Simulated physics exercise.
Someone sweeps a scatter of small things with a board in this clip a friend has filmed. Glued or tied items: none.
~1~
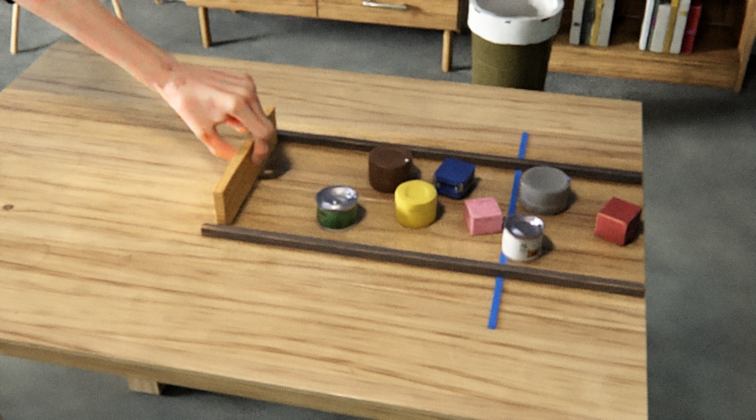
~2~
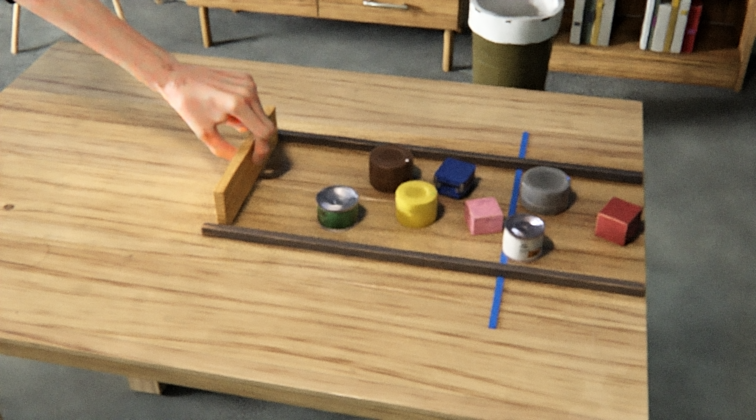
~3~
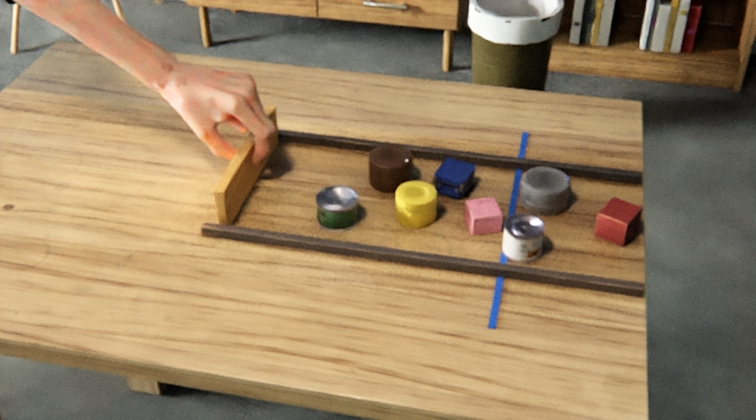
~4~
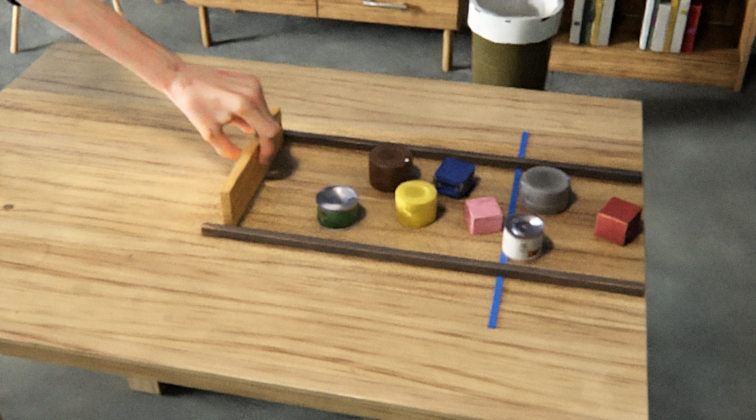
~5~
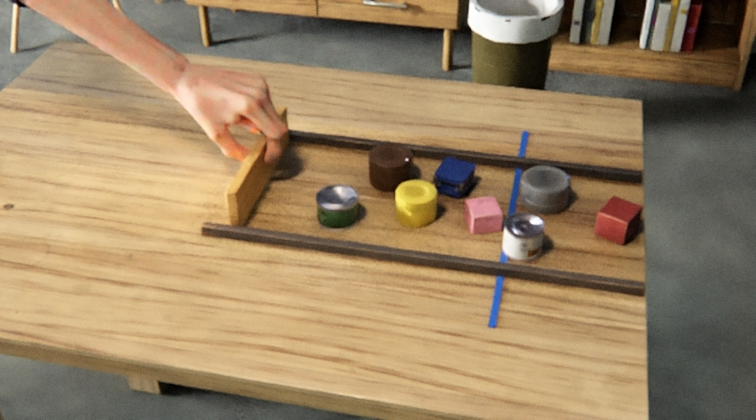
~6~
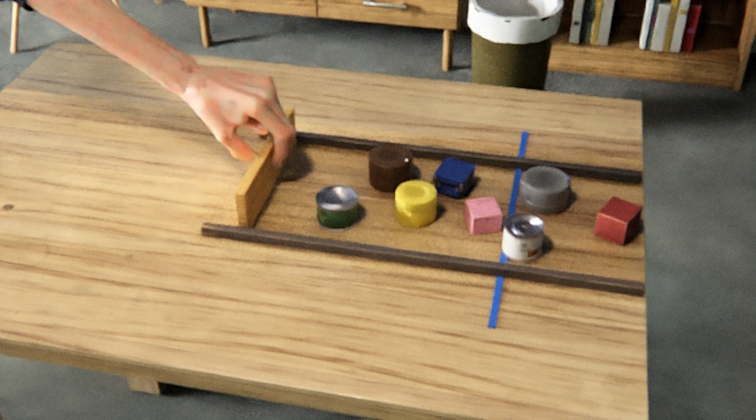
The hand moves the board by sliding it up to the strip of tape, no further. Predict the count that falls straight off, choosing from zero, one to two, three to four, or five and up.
Table keeps every one.
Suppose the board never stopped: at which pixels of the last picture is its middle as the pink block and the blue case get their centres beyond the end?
First near (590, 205), second near (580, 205).
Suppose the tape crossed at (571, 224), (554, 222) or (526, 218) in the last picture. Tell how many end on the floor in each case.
1, 1, 0.
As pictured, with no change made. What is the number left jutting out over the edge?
Things overhanging at the end: 1.
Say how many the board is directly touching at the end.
The count comes out at 3.
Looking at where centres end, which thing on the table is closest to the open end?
I'd say the red block.
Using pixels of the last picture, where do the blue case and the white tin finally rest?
Roughly (576, 188) for the first and roughly (569, 248) for the second.
Soon after, none off yet; red block at rest near (618, 221); grey lid at rest near (545, 190); white tin at rest near (523, 238).
Then, none off yet; red block at rest near (618, 221); grey lid moved about its own width near (583, 195); white tin moving near (534, 242).
At rest, the number that fall off is zero.
